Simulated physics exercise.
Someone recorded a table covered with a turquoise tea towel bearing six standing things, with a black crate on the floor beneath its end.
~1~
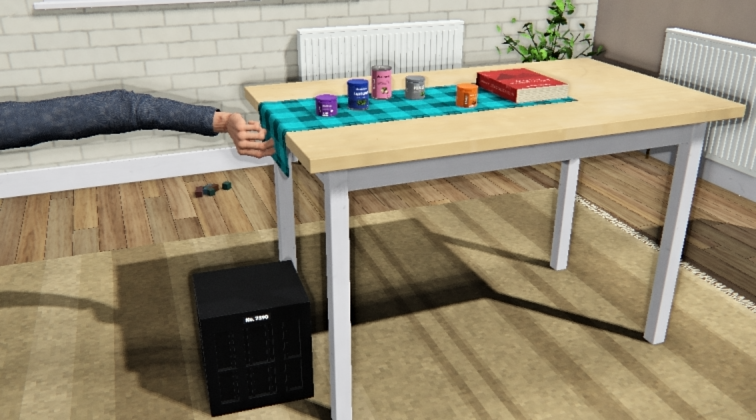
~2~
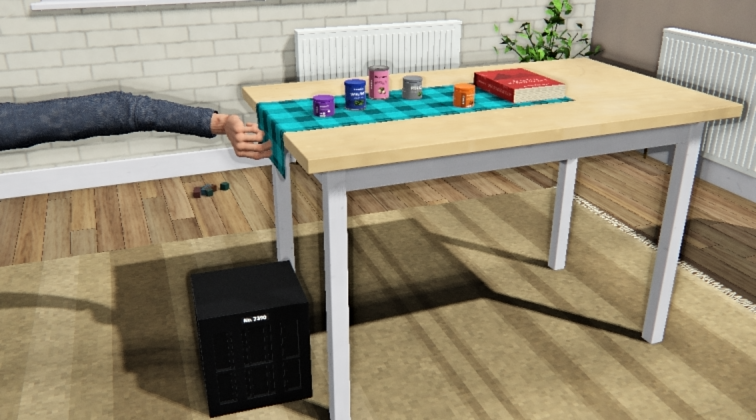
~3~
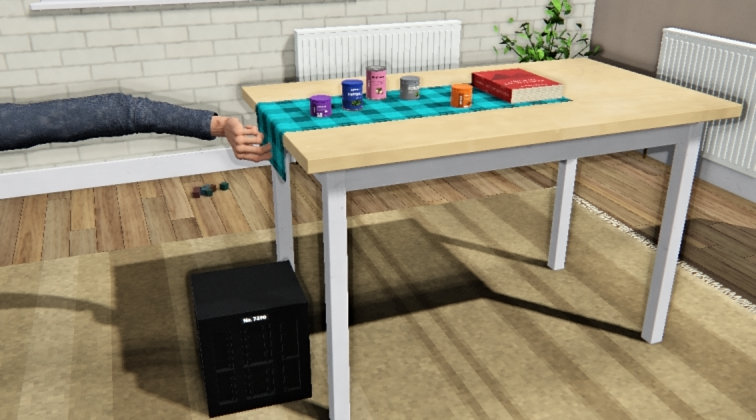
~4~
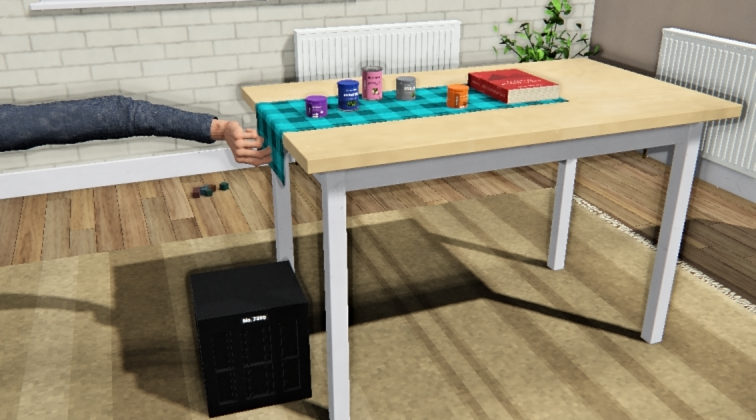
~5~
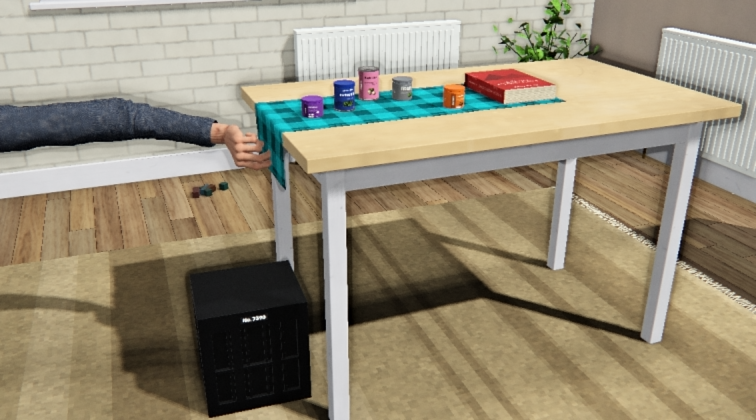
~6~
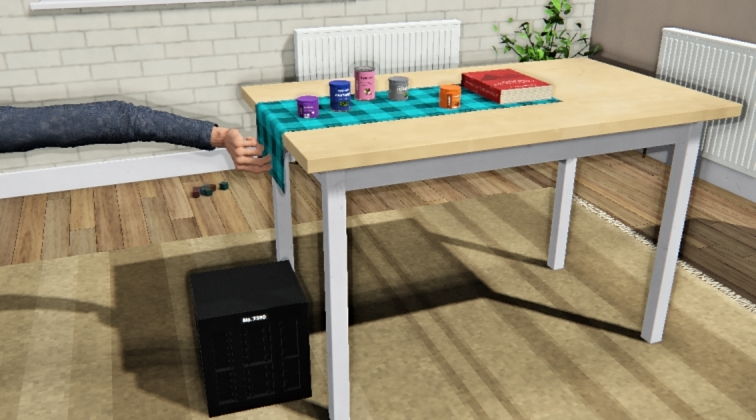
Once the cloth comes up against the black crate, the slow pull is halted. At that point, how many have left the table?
Most likely just three will go over the edge.
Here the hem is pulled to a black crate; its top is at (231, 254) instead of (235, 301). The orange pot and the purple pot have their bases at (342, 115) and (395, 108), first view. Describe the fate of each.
As for the orange pot, it leaves the top; as for the purple pot, it stays in place.
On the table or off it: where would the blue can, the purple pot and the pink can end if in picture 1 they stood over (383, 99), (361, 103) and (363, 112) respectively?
The blue can topples down, the purple pot topples down, and the pink can topples down.
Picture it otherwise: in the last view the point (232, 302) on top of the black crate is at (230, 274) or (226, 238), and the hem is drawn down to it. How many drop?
Going over the edge would be 2 and 1.
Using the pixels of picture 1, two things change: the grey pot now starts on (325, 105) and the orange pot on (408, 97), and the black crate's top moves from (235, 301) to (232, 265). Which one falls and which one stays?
Observed: Grey pot departs; orange pot remains seated.
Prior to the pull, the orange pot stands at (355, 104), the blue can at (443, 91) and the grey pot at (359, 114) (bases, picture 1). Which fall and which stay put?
For the orange pot it's falling, for the blue can it's staying, for the grey pot it's falling.
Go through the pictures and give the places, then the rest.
In the first frame, hem (289, 178); purple pot (326, 97); blue can (358, 81); pink can (381, 67); grey pot (415, 77); orange pot (467, 86); top of the crate (235, 301).
In the second frame, hem (285, 179); purple pot (323, 97).
In the third frame, hem (286, 181); blue can (352, 82).
In the fourth frame, hem (284, 186); pink can (372, 68); top of the crate (232, 302).
In the fifth frame, hem (286, 190); grey pot (402, 78).
In the sixth frame, hem (285, 194); purple pot (308, 98); blue can (340, 82); pink can (364, 68); grey pot (398, 78); orange pot (450, 87).
A little later, hem near (272, 215); purple pot gone.
Next, hem near (273, 249); purple pot and blue can gone.
Later still, hem on the crate; purple pot, blue can and pink can gone.
When it is over, hem on the crate; purple pot, blue can and pink can gone. The answer is three.
